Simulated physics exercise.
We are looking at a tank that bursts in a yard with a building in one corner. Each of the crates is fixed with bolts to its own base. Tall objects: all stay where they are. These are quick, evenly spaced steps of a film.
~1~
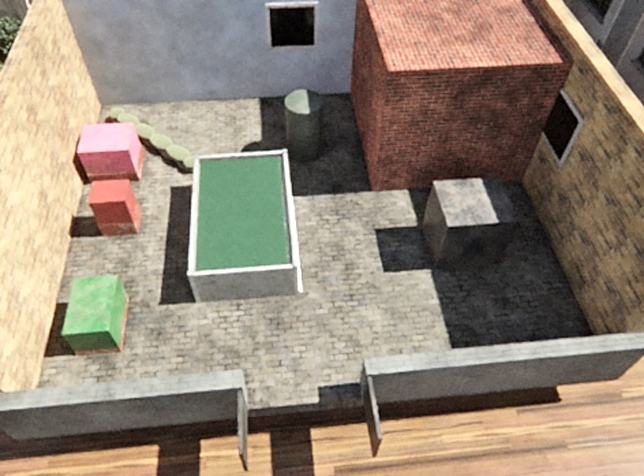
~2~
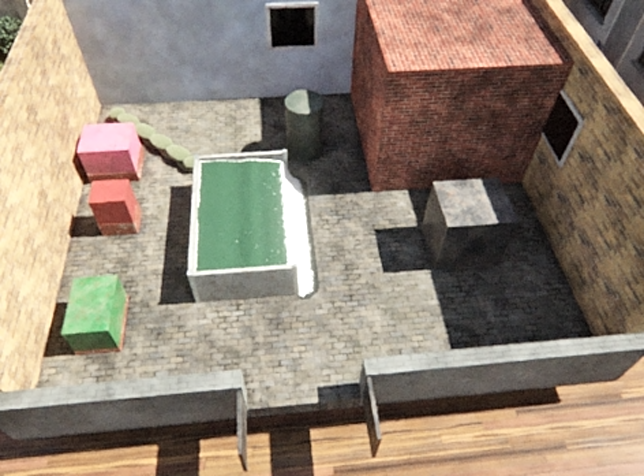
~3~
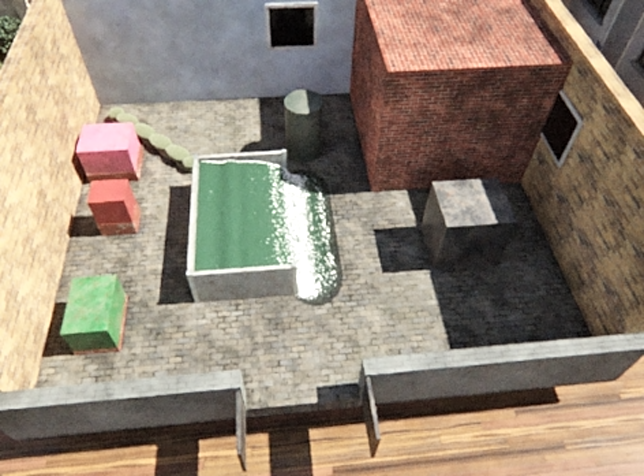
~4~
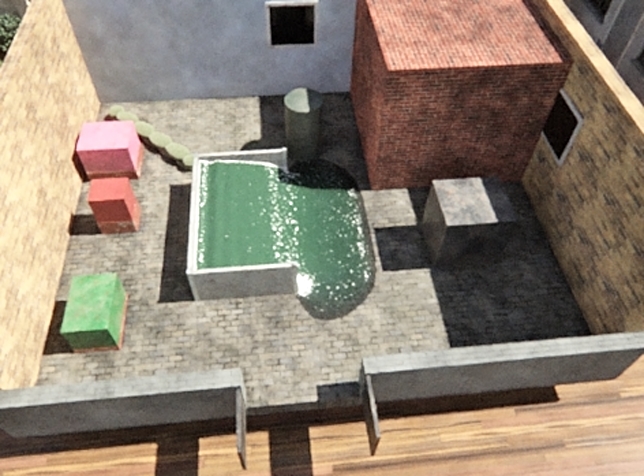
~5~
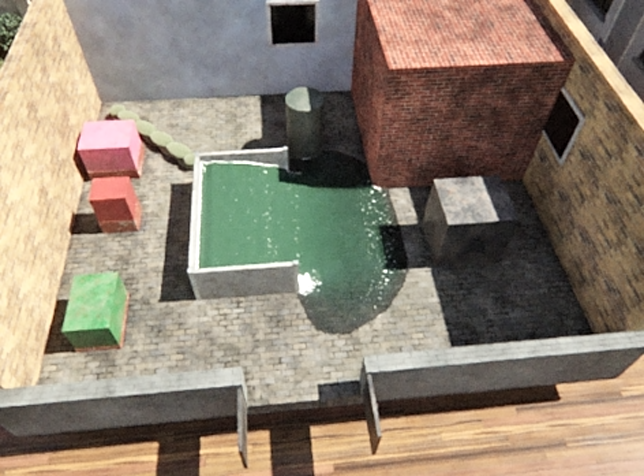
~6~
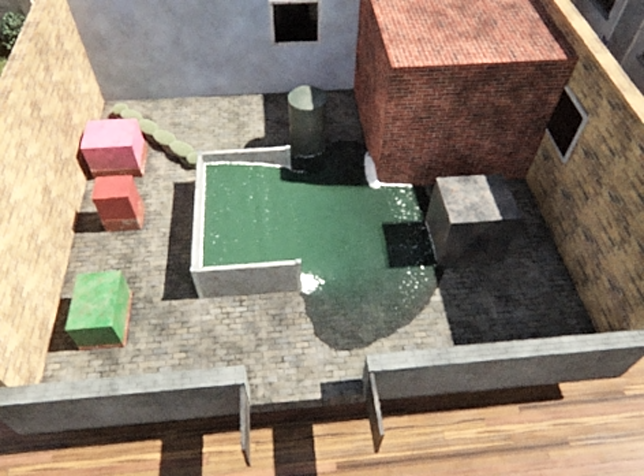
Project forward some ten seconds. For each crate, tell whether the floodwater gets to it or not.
Crate by crate: Pink crate - not reached; red crate - not reached; green crate - reached.
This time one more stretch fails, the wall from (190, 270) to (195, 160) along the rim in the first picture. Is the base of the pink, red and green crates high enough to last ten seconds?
Going through them, the pink gets reached, the red gets reached and the green gets reached.
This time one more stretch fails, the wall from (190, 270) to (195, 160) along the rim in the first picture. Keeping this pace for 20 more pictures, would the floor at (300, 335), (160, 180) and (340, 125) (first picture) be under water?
One by one, they turn out drenched, drenched and not soaked.
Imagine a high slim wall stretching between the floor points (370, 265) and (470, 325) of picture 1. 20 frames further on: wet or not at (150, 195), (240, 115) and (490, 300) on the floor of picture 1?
The first point comes out unwetted, the next inundated, the last inundated.
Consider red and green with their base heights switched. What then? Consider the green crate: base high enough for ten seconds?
Green crate: Untouched.
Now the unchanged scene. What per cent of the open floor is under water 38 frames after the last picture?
Close to 75 %.
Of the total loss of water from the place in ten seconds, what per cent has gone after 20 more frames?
Near 0 %.
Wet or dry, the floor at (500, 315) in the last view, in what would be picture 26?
Answer: Flooding.
A moment on, water covers 35 % of the floor; the pink crate not reached, the red crate not reached, the green crate not reached.
Next, water covers 45 % of the floor; the pink crate not reached, the red crate not reached, the green crate not reached.
Then, water covers 50 % of the floor; the pink crate not reached, the red crate not reached, the green crate not reached.
Later, water covers 75 % of the floor; the pink crate not reached, the red crate not reached, the green crate not reached.
In the end, water covers 95 % of the floor; the pink crate stayed above the water, the red crate stayed above the water, the green crate was topped.
